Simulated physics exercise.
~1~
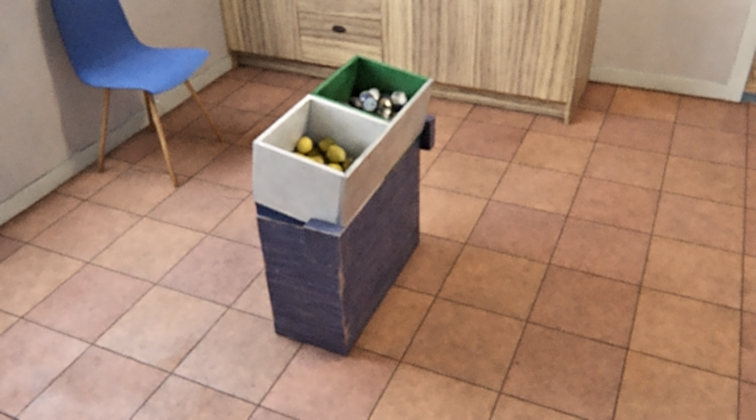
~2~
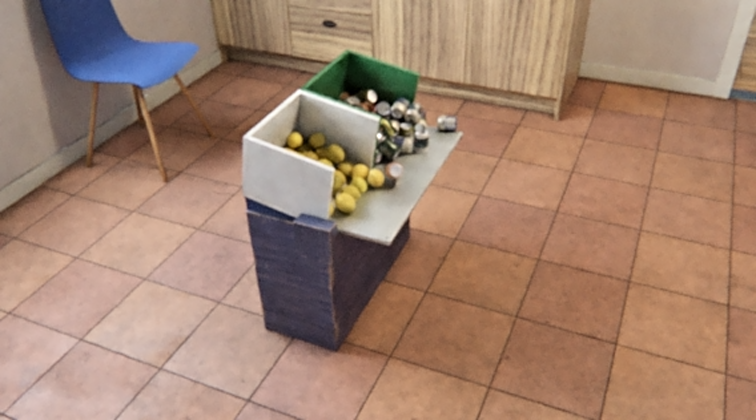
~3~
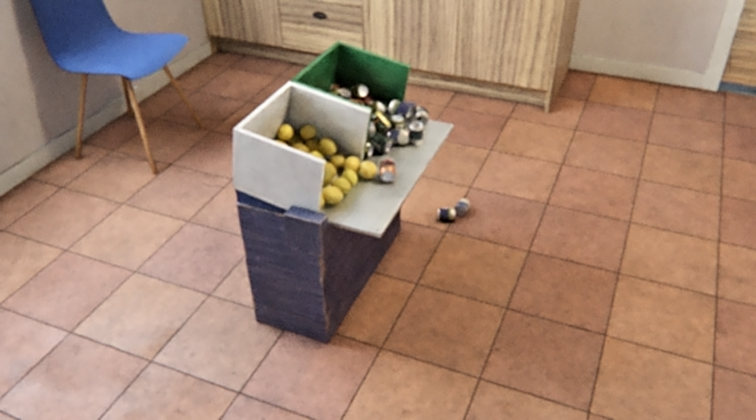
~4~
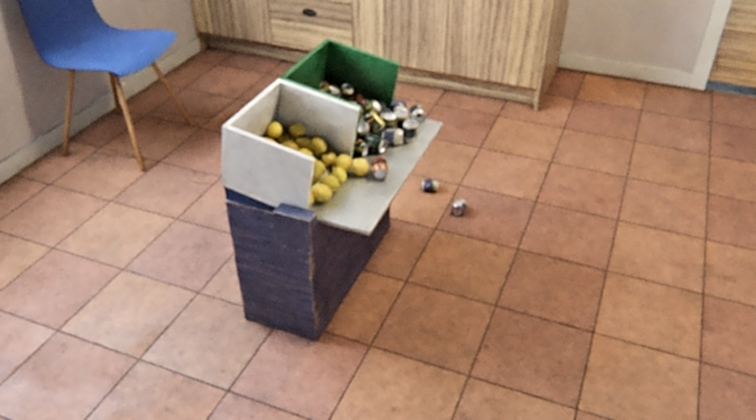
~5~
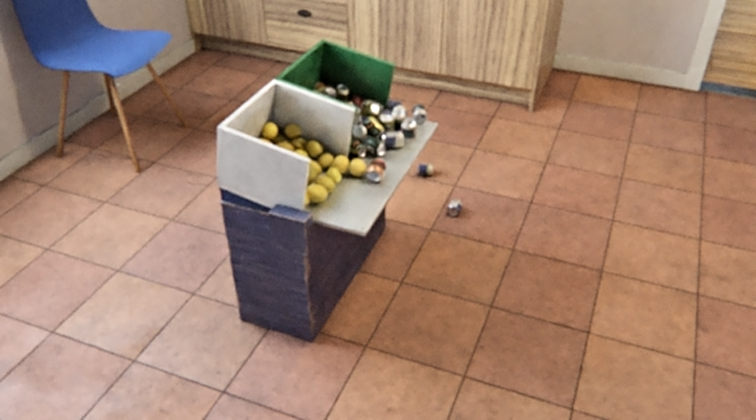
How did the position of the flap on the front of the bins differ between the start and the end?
At the start the flap stood up closed against the front of the bins, and by the end it was folded down on its side, sticking out to the right with lemons and cans resting on it.
The pale flap on the front of the white and green bins swung down to the right, and lemons and small cans slid onto it. Two cans dropped to the tiled floor and ended up lying there, while the lemons stayed up on the bin and flap.
